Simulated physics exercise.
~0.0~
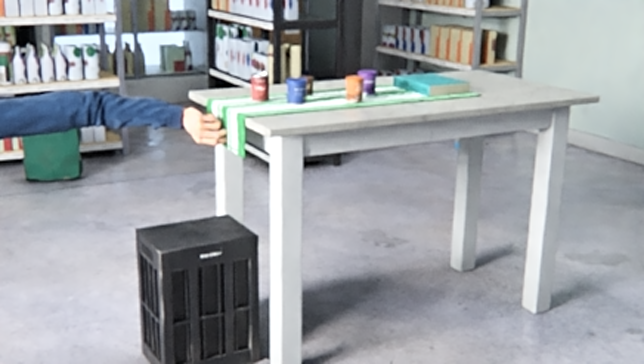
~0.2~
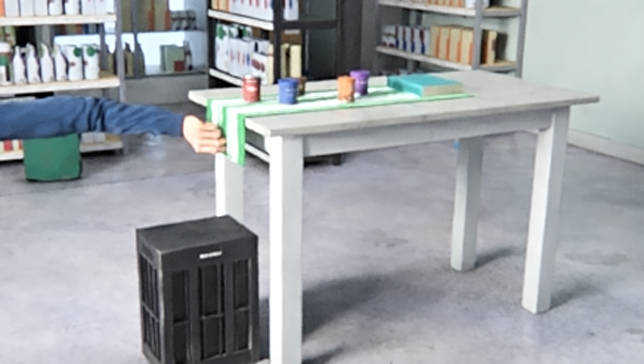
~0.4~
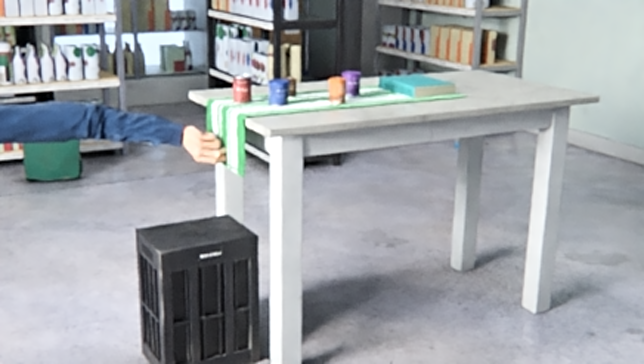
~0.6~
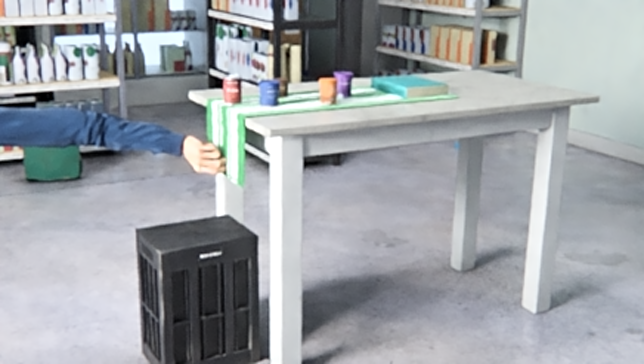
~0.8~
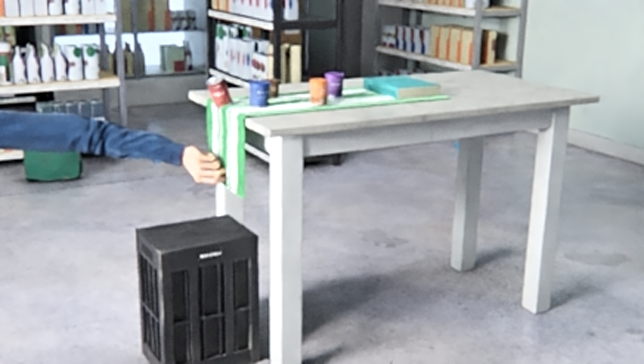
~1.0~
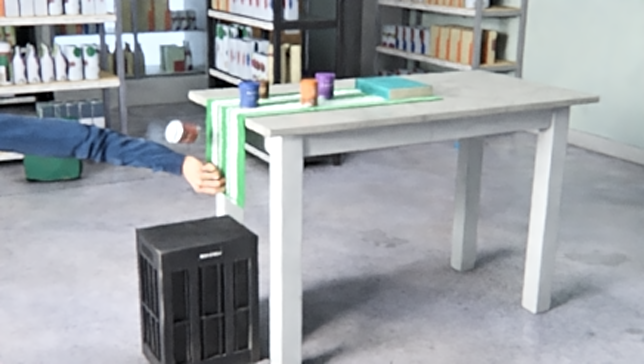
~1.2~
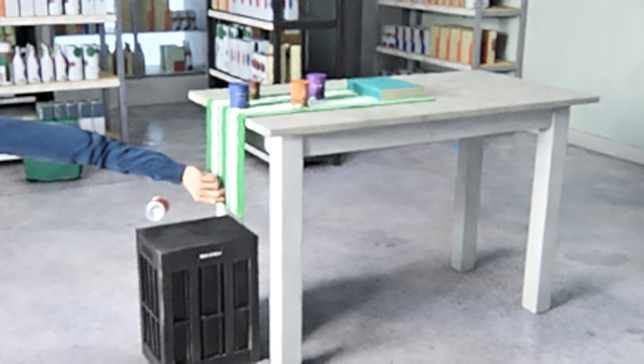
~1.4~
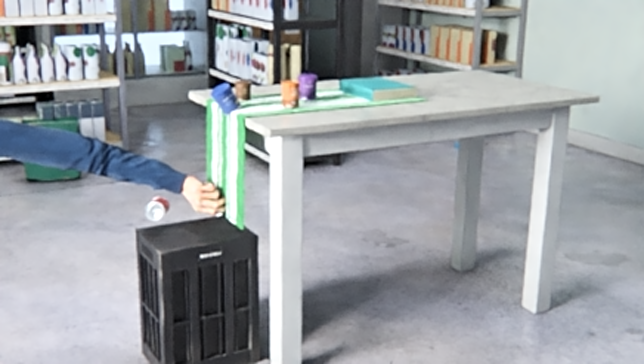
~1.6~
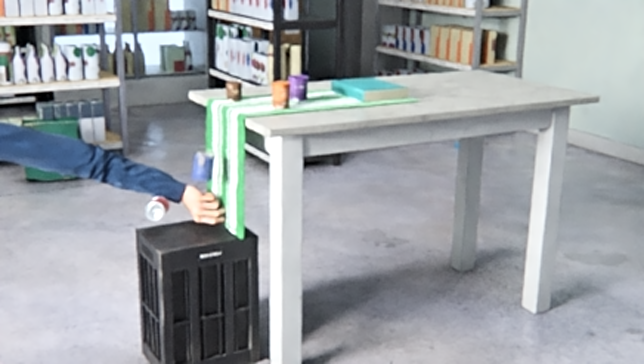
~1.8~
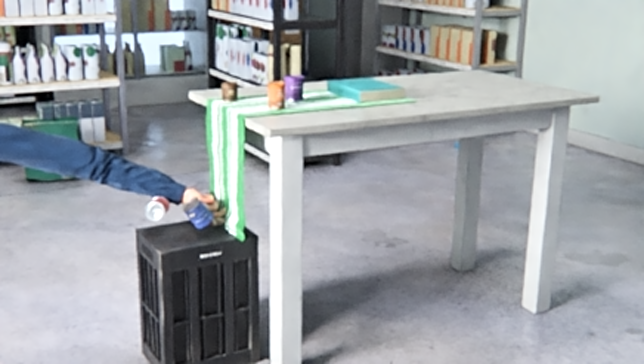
A hand draws a green-striped cloth down to a black crate, and two cans fall.
